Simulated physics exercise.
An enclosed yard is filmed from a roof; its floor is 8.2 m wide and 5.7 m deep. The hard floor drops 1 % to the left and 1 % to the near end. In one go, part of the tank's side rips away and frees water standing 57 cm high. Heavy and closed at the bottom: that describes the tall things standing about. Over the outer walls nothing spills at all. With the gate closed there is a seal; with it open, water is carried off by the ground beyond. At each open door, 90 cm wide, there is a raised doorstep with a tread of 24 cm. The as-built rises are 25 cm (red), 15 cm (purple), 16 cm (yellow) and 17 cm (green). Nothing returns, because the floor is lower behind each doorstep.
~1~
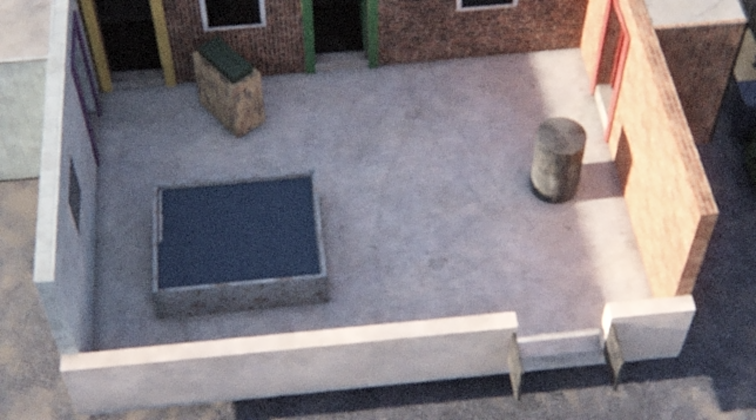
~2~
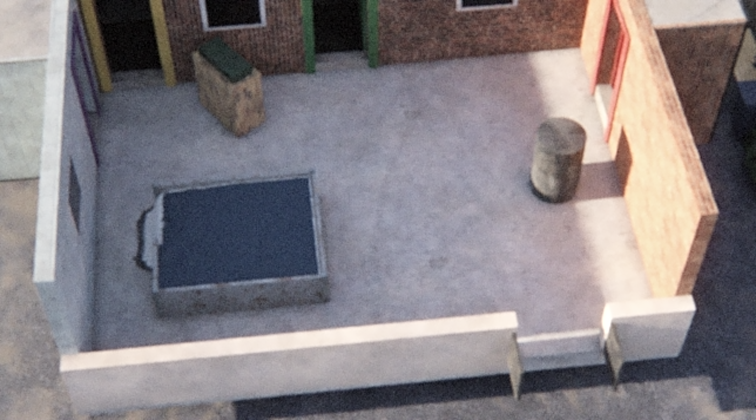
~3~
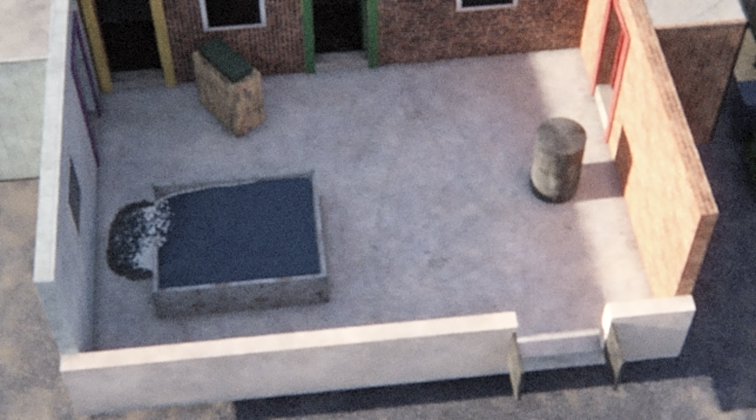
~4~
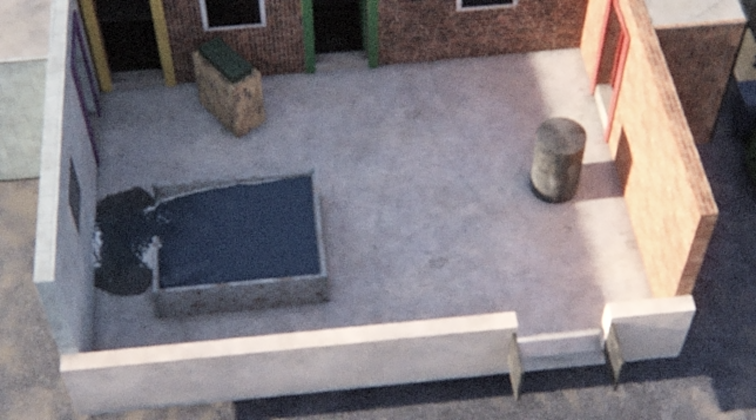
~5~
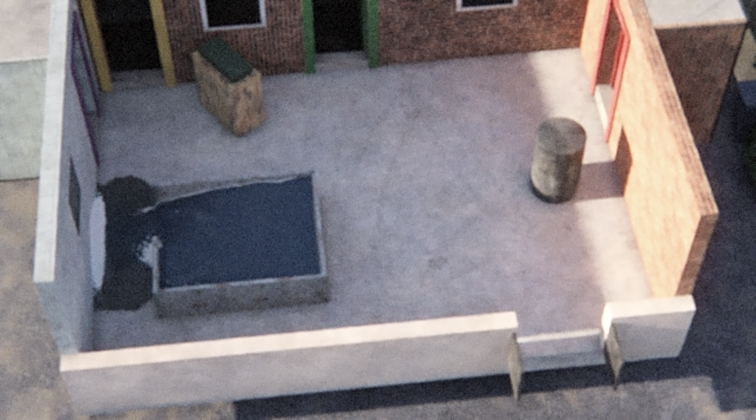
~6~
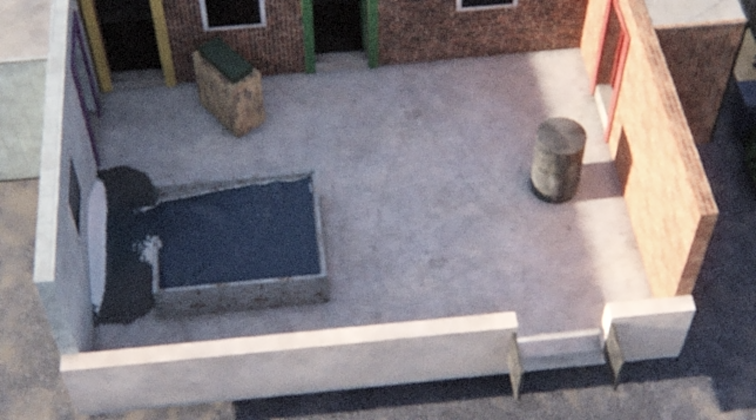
A walled yard holds a tank whose left side opens, and water pours out and spreads.
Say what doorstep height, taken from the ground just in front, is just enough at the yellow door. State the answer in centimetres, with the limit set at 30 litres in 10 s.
I would put it at 20 cm.
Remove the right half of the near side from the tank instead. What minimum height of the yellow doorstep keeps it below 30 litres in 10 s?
Near 9.0 cm.
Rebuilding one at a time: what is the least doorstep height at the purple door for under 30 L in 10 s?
The purple door needs around 10.5 cm.
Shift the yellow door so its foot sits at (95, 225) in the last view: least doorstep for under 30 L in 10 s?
Roughly 36 cm, give or take.
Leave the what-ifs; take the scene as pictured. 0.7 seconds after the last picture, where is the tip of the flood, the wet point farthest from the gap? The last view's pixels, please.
At about (100, 103).
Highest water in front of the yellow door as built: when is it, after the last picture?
About 1.8 seconds.
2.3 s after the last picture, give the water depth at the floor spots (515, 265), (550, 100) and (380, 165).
Depth: About 0, 0, 0 cm.
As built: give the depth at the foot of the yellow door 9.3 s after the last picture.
10.5 cm.
Then, 0.7 s after the last picture water covers 10 % of the floor, deepest (46 cm) near (96, 243); it has not reached the yellow door.
Then, 2.3 s after the last picture water covers 25 % of the floor, deepest (32 cm) near (108, 242); 25 cm at the yellow door, 40 litres in over its 16 cm doorstep.
Then, 9.3 s after the last picture water covers 85 % of the floor, deepest (14 cm) near (92, 387); 10 cm at the yellow door, 75 litres in over its 16 cm doorstep.
At the yellow door as built, the water peaked near 26 cm, 1.7 s after the last picture.
Run again over the same 10 s with other heights there, 49 litres in over 18 cm, 6 litres over 24.5 cm. The limit of 30 litres is kept from about 20 cm up.
